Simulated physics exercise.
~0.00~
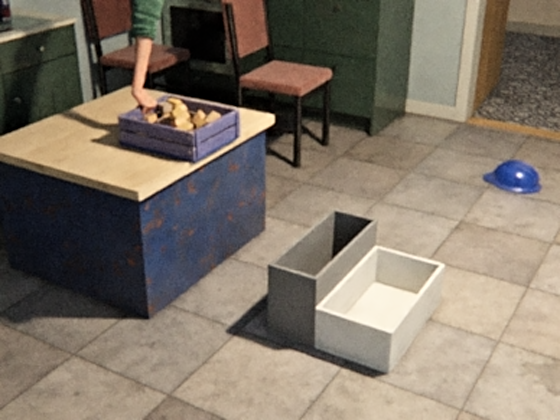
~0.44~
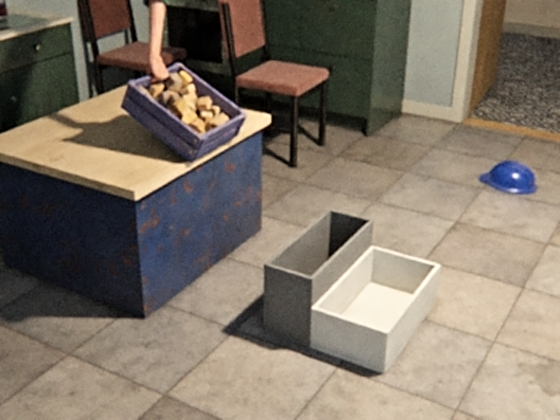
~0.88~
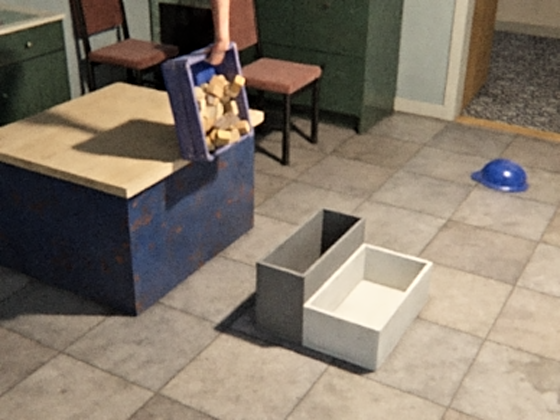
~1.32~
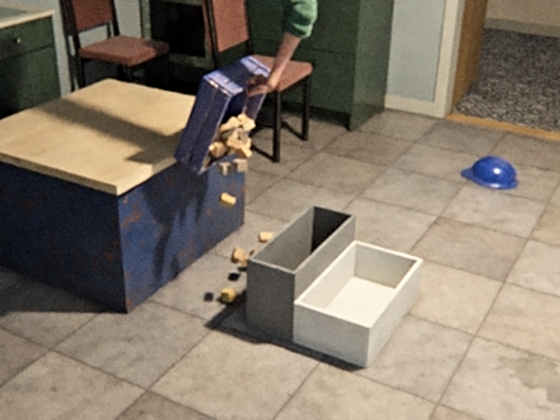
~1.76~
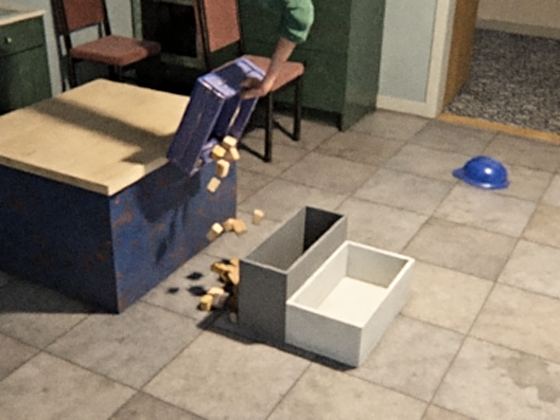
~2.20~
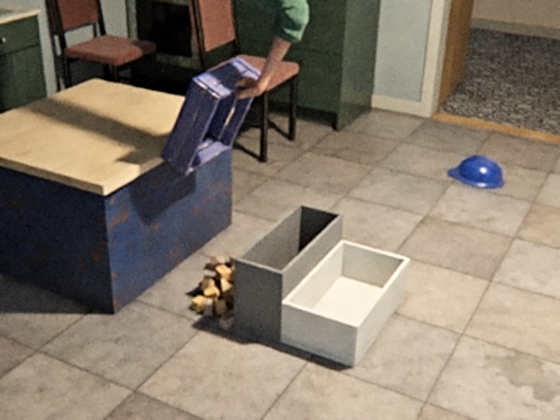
Hand tipping a blue crate of wooden offcuts off a bench, the pieces spilling onto the tiled floor short of a grey bin.
